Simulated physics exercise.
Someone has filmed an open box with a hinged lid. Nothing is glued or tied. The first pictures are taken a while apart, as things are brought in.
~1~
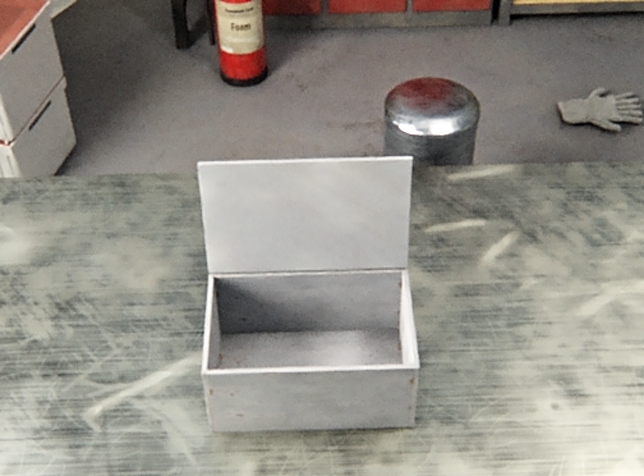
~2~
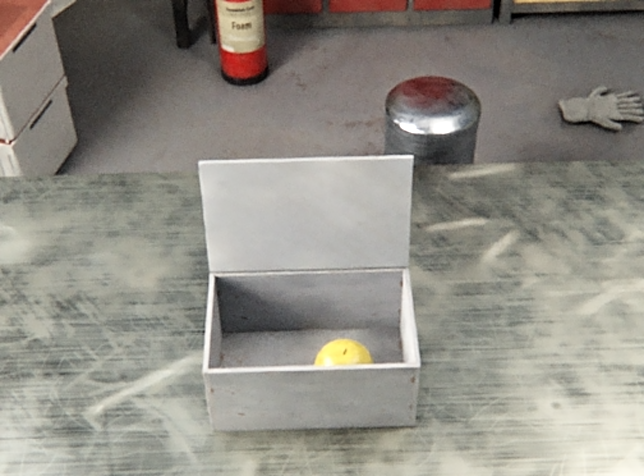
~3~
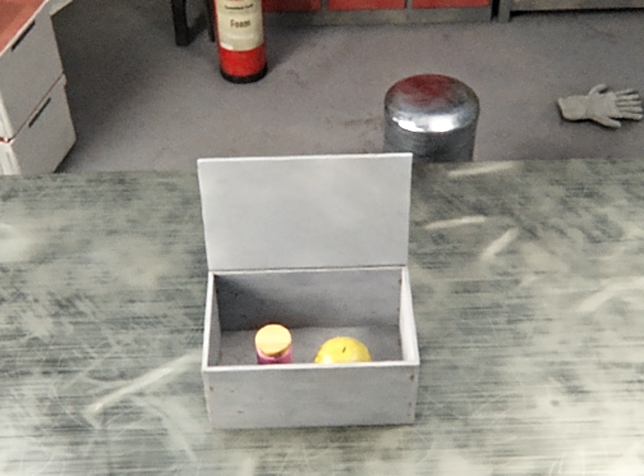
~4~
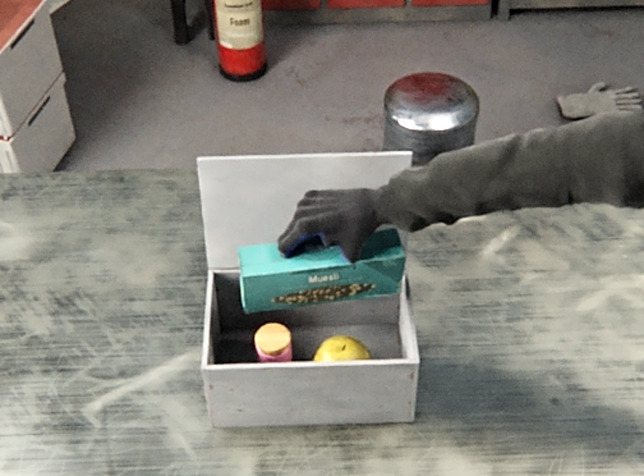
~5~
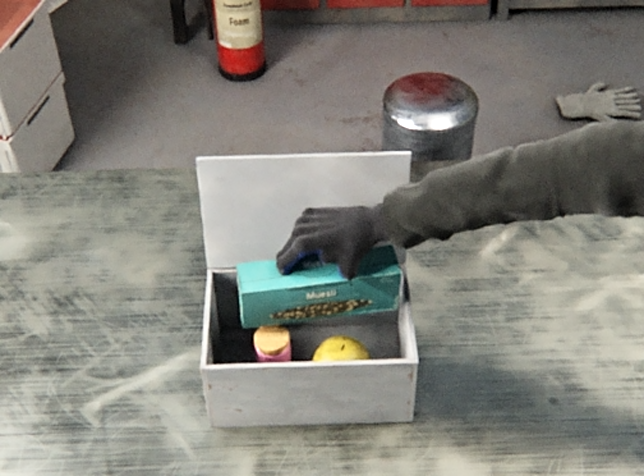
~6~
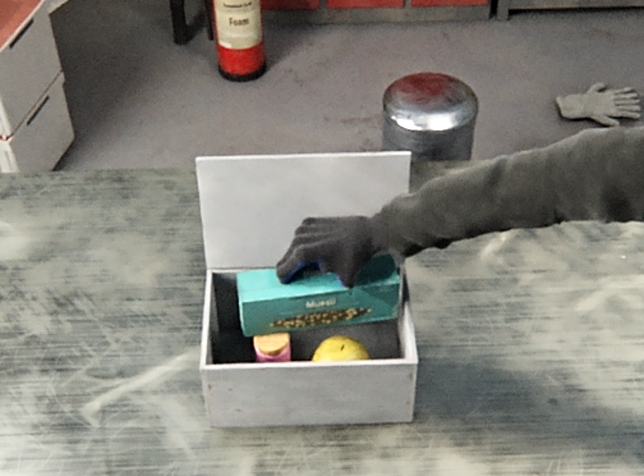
A dark-gloved hand on a grey-sleeved arm works over a scratched grey-green tabletop, seen from the front and slightly above, in a workshop-like room. An open pale grey box with a raised lid sits centrally, a red extinguisher, metal bin and grey glove behind. A yellow fruit appears inside, then an orange-topped pink container to its left, and the hand lowers a turquoise muesli carton in behind them, still gripping it.
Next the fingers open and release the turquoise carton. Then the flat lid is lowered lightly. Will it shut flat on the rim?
Outcome: The lid closes.
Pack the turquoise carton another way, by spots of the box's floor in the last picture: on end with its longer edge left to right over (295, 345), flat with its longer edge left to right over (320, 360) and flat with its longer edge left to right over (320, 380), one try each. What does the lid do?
First, it is held up; second, it closes; third, it will not close.
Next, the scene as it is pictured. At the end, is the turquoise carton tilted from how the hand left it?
It tips.
Then, 0.50 s later than the last frame, turquoise carton on its side near (317, 335); pink shaker tilted by 4°.
Then, 1.40 s later than the last frame, lid 72° above the rim; turquoise carton on its side near (316, 336); pink shaker moved about its own width; yellow apple moved a little.
Then, 2.00 s later than the last frame, lid 24° above the rim; turquoise carton on its side near (316, 336); pink shaker moved about its own width; yellow apple moved a little.
When it is over, lid shut; lying over in the box, turquoise carton; the other 2 as before. End places, in pixels of the last picture, turquoise carton near (316, 336).
